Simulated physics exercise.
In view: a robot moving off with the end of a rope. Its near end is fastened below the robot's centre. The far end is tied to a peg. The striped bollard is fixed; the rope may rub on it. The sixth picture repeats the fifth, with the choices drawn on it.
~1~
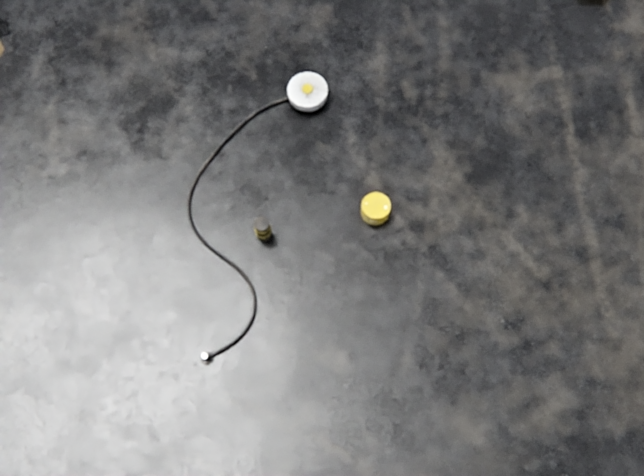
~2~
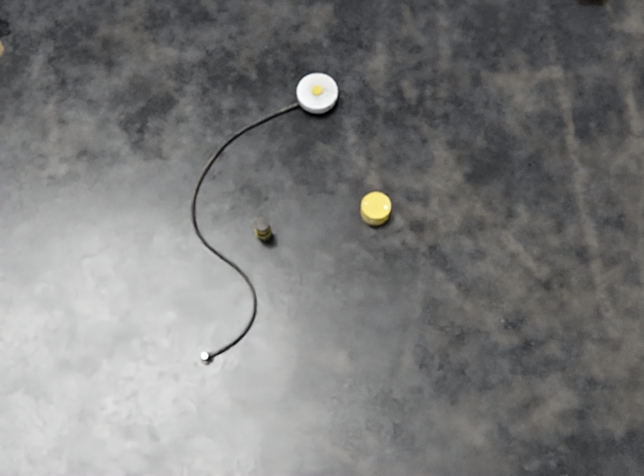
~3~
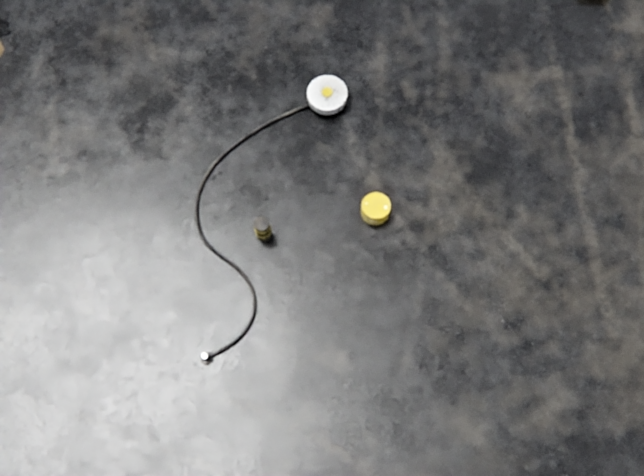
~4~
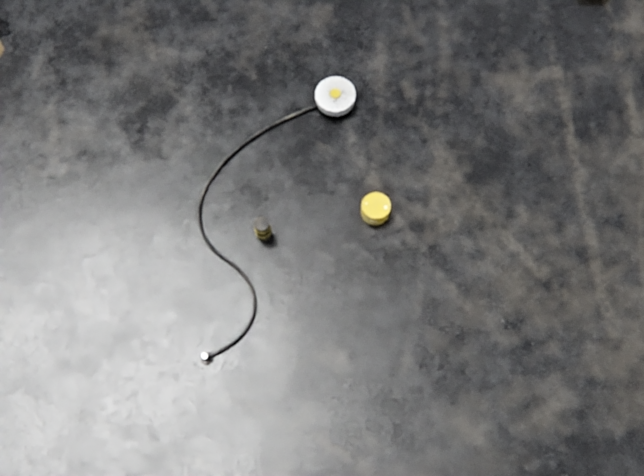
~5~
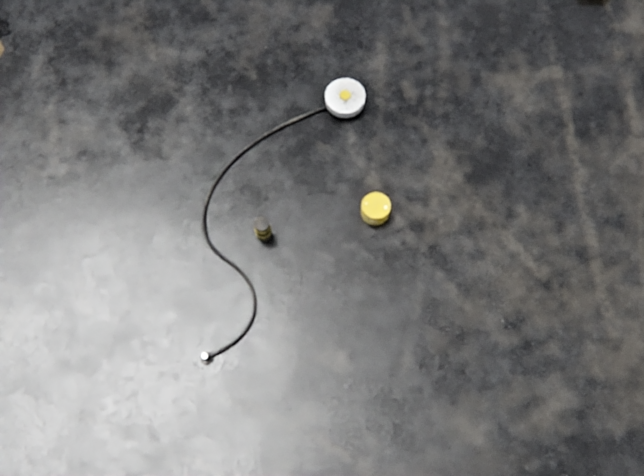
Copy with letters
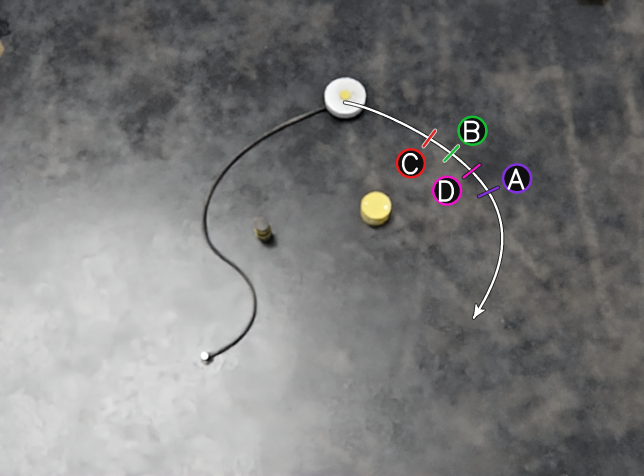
The footage shows a round white device moving a short way right across a mottled grey surface, drawing the upper part of a curved dark rope with it, while the rope's far end, a small post and a yellow tub stay still.
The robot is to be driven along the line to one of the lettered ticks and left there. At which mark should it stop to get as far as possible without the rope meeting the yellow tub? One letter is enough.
A is the last safe stop.
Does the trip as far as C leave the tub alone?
Yes.
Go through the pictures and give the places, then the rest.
In the first picture, robot (308, 93); peg (206, 357); yellow tub (376, 209).
In the second picture, robot (317, 94); yellow tub (376, 209).
In the third picture, robot (327, 96); peg (206, 357).
In the fourth picture, robot (335, 97); bollard (263, 229).
In the fifth picture, robot (345, 99); yellow tub (376, 209); bollard (263, 229); peg (206, 357).
On the copy, A at (488, 192); B at (451, 154); C at (429, 138); D at (472, 171); the route from (345, 102) via (476, 176) to (474, 318).
On A. First, robot (401, 119), middle of the rope (237, 201).
Then, robot (454, 151), middle of the rope (273, 200).
Finally, robot (490, 189), middle of the rope (297, 209); only the bollard has been touched, if anything.
By contrast, B is safe but short; C is safe but short; D is safe but short.
